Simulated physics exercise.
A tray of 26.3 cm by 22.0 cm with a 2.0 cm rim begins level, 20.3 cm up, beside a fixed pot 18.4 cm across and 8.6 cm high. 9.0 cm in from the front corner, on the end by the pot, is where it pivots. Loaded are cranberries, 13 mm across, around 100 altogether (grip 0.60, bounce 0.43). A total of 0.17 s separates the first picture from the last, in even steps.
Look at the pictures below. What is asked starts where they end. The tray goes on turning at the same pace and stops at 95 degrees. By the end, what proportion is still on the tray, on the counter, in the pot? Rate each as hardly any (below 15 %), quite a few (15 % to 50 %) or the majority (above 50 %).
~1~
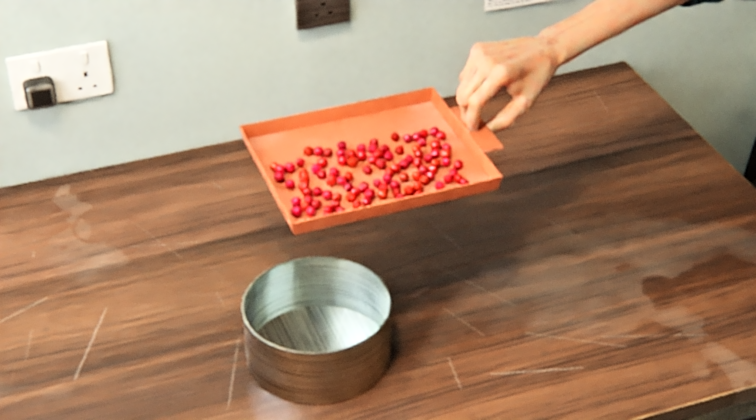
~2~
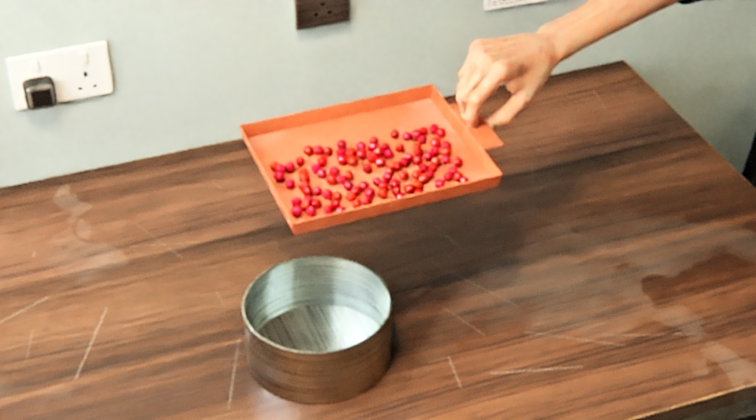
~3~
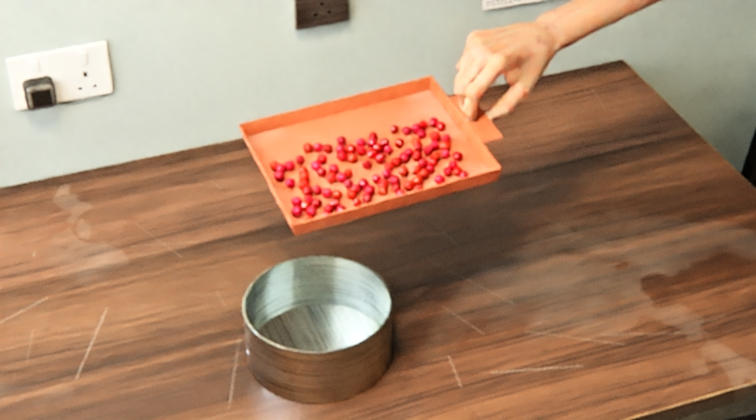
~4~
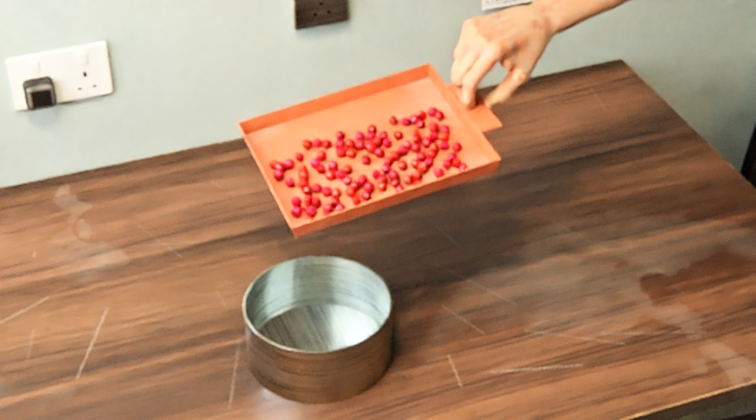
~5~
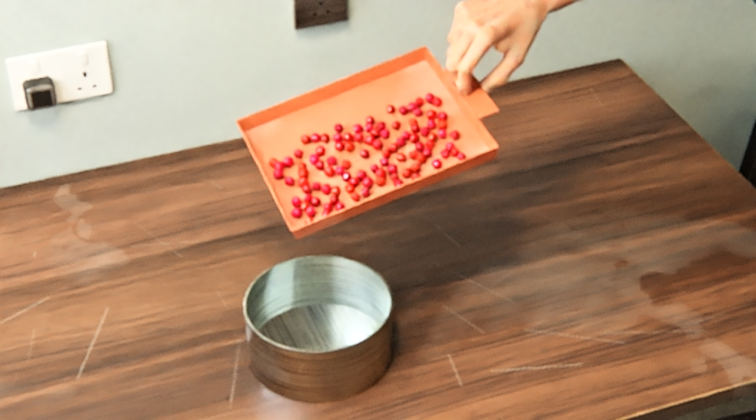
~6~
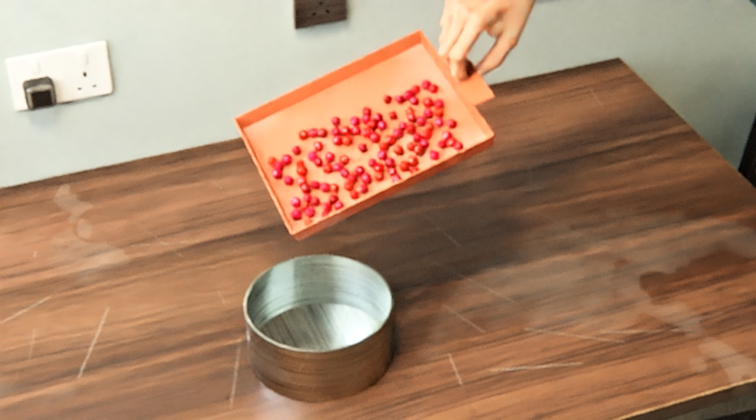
I would put it this way: Tray: Hardly any, counter: Quite a few, pot: The majority.
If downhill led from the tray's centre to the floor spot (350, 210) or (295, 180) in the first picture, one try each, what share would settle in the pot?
Near 90 and 20 per cent, in that order.
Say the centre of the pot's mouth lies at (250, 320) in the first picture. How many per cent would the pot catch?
It would come to around 100 percent.
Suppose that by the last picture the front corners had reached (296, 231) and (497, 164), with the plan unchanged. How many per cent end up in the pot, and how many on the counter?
You'd end with pot at 100 and counter at 0.
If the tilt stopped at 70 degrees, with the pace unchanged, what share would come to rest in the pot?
Around 25 %, I reckon.
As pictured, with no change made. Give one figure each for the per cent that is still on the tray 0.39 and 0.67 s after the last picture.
I'd say roughly 100, then roughly 20.
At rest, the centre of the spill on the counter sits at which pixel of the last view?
(169, 367), roughly.
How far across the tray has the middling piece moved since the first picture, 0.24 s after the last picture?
Around 5 centimetres.
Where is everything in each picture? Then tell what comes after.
The first picture shows tray tilt 0 degrees, front corners at (294, 221) and (498, 176); middle of the pieces at (368, 170); pot at (317, 303).
The second picture shows tray tilt 1 degrees, front corners at (294, 221) and (498, 173); middle of the pieces at (368, 168).
The third picture shows tray tilt 3 degrees, front corners at (294, 222) and (497, 167), lowest corner left front; middle of the pieces at (367, 165).
The fourth picture shows tray tilt 8 degrees, front corners at (294, 225) and (496, 158), lowest corner left front; middle of the pieces at (366, 160).
The fifth picture shows tray tilt 13 degrees, front corners at (294, 227) and (494, 146), lowest corner left front; middle of the pieces at (365, 154).
The sixth picture shows tray tilt 19 degrees, front corners at (294, 230) and (490, 134), lowest corner left front; middle of the pieces at (362, 148); pot at (318, 301).
Then, 0.24 s after the last picture, tilt 58 degrees; the tray holds 100 %, the pot 0 %.
Then, 0.39 s after the last picture, tilt 84 degrees; the tray holds 100 %, the pot 0 %.
Then, 0.67 s after the last picture, tilt 95 degrees; the tray holds 20 %, the pot 50 %.
In the end, tray 0 %, counter 25 %, pot 75 %.
